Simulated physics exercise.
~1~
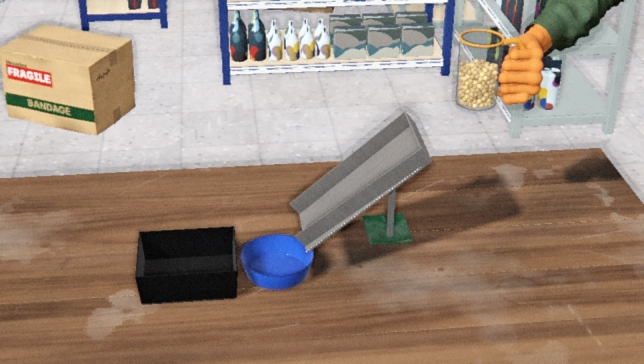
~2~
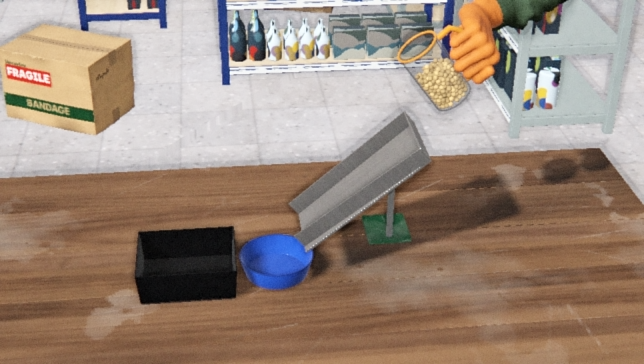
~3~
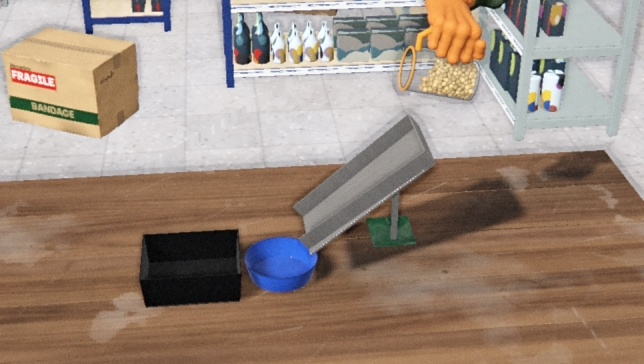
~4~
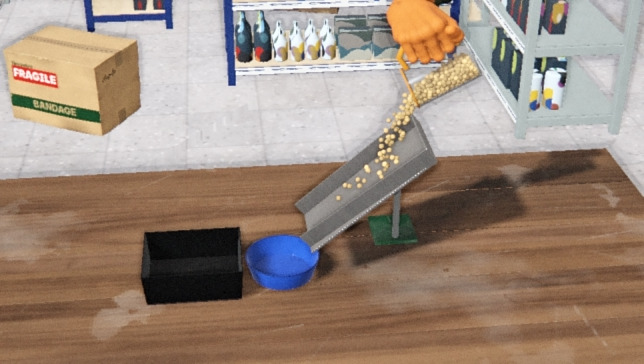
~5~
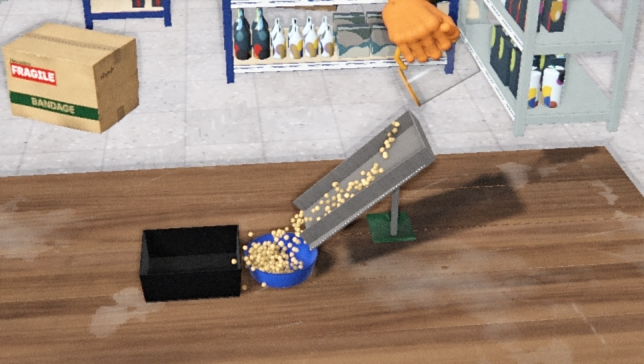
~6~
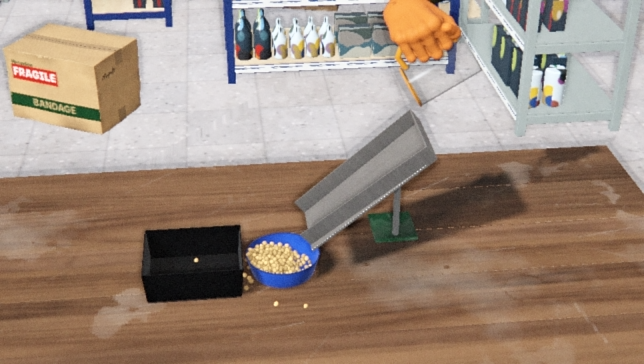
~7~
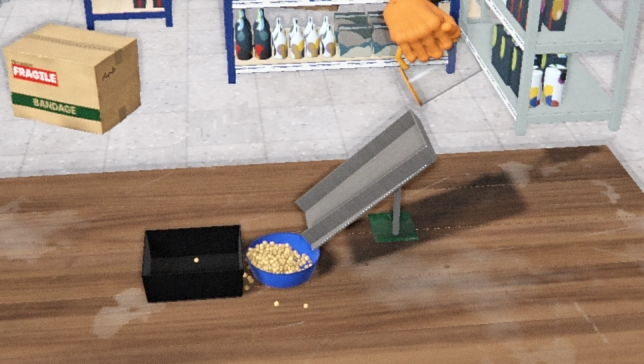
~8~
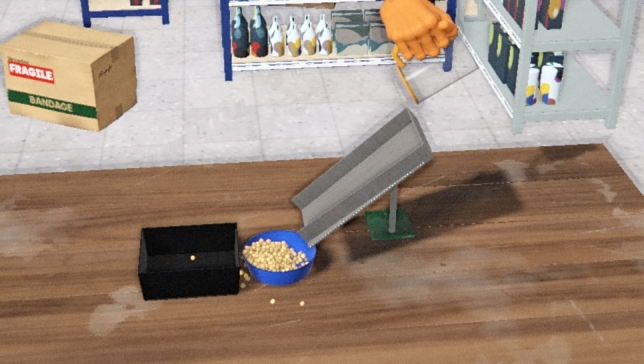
A gloved hand tipped a clear cup of dried chickpeas over a sloping grey chute, and they tumbled down to the left into a blue dish, nearly all settling there while a few strays came to rest on the table and one in the black tin.
